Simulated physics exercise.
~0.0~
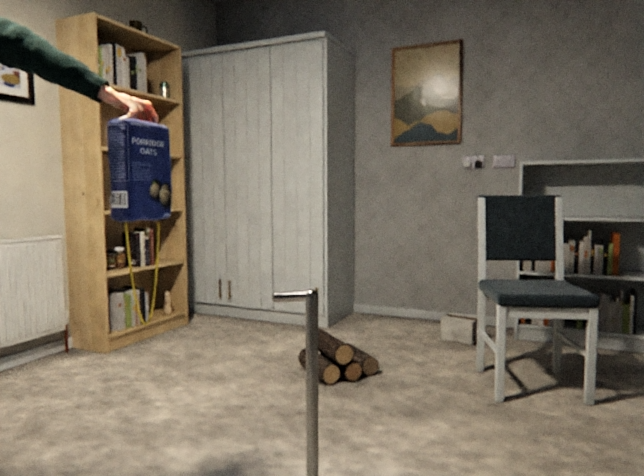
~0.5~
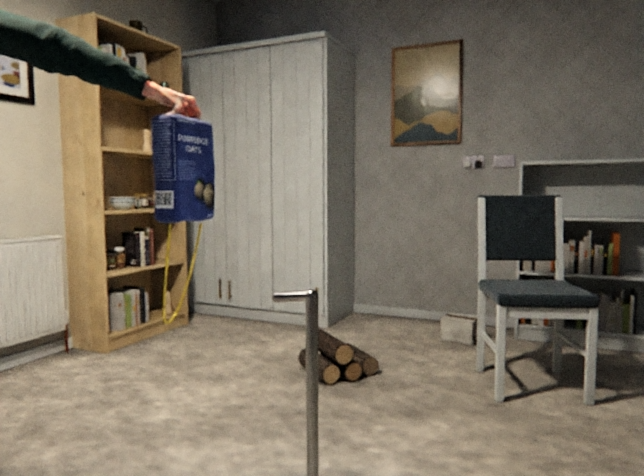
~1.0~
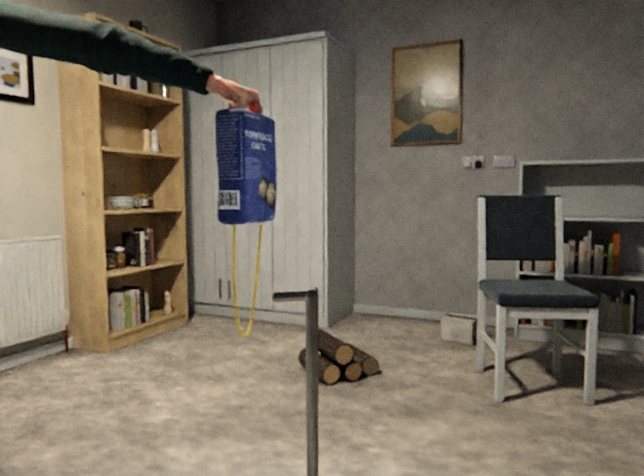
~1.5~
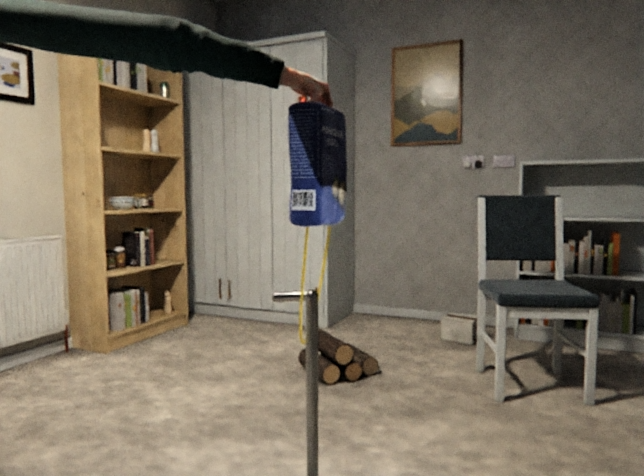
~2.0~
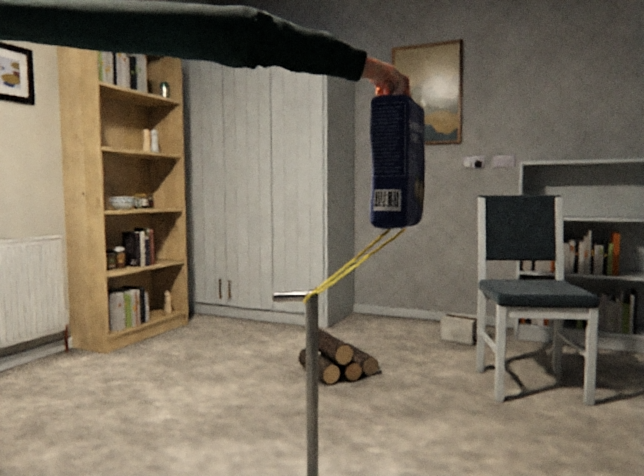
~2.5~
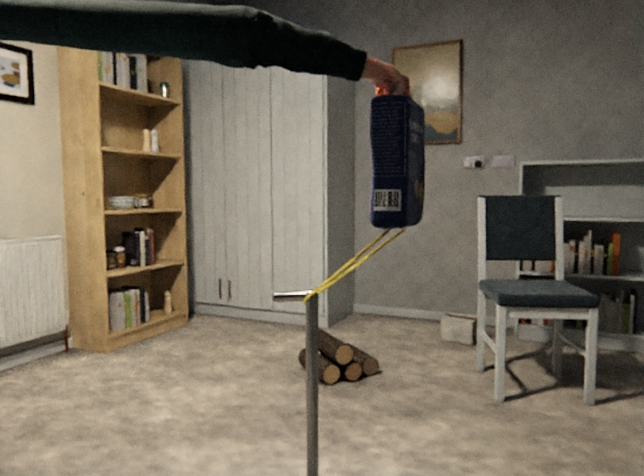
A blue packet with a yellow loop of cord dangling beneath it hangs from a hand in a dark green sleeve, reaching in from the left of a grey-walled room seen from a still, level viewpoint. A thin metal post with a sideways hook stands in the foreground, with logs behind it, a wooden bookcase and pale wardrobe to the left, and a dark-seated chair to the right. The arm carries the upright packet steadily rightward and over the post. The trailing loop catches on the hook and pulls taut at a slant, and the hand stops, still holding the packet just past the post.
